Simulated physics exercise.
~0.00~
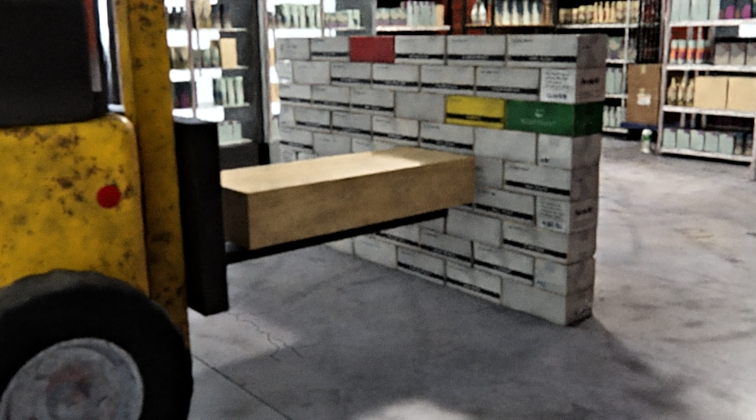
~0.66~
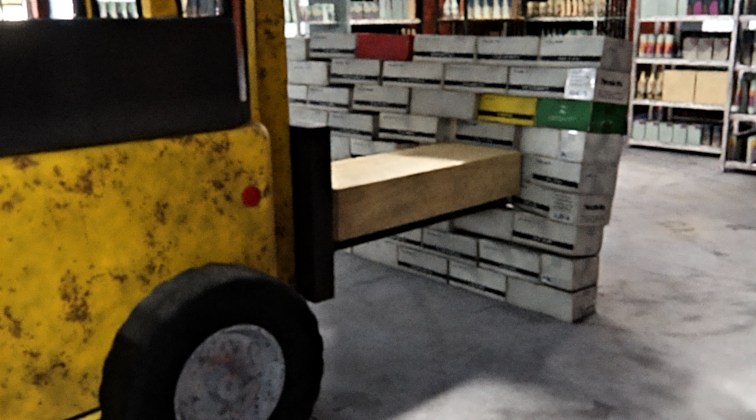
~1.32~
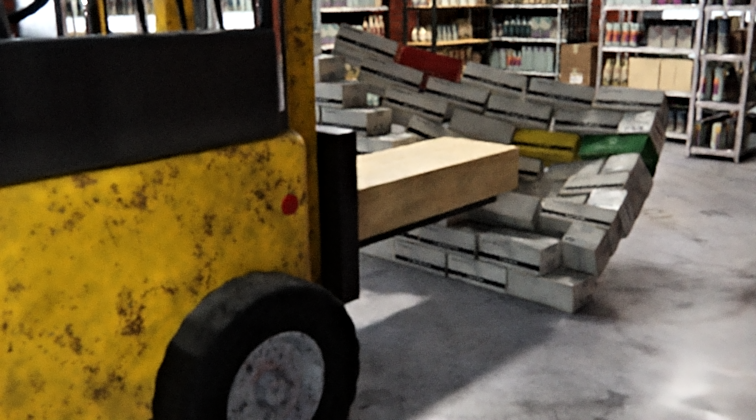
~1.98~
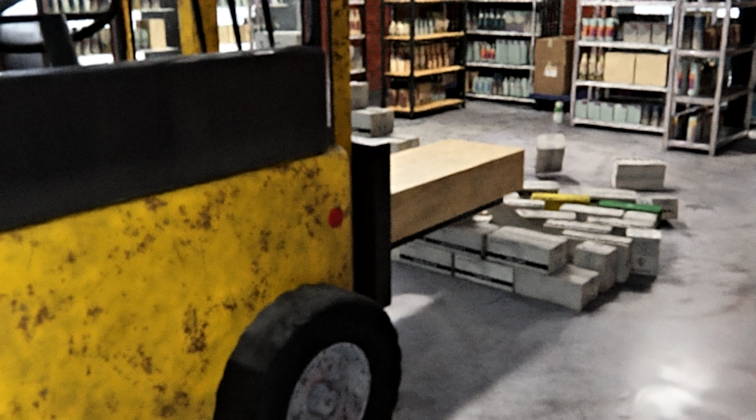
At first, a rusty yellow lift truck holds a long pale wooden block against a wall of stacked white boxes, with a red, a yellow and a green one among them, on the floor of a shop lined with shelves. The truck pushes forward to the right, and the block drives into the wall, shoving its middle and upper rows out of line. The upper part then bends and leans away, carrying the coloured boxes over with it. The rows topple to the floor beyond. Finally, the yellow and green boxes lie among the fallen ones, while some low rows still stand beside the block.
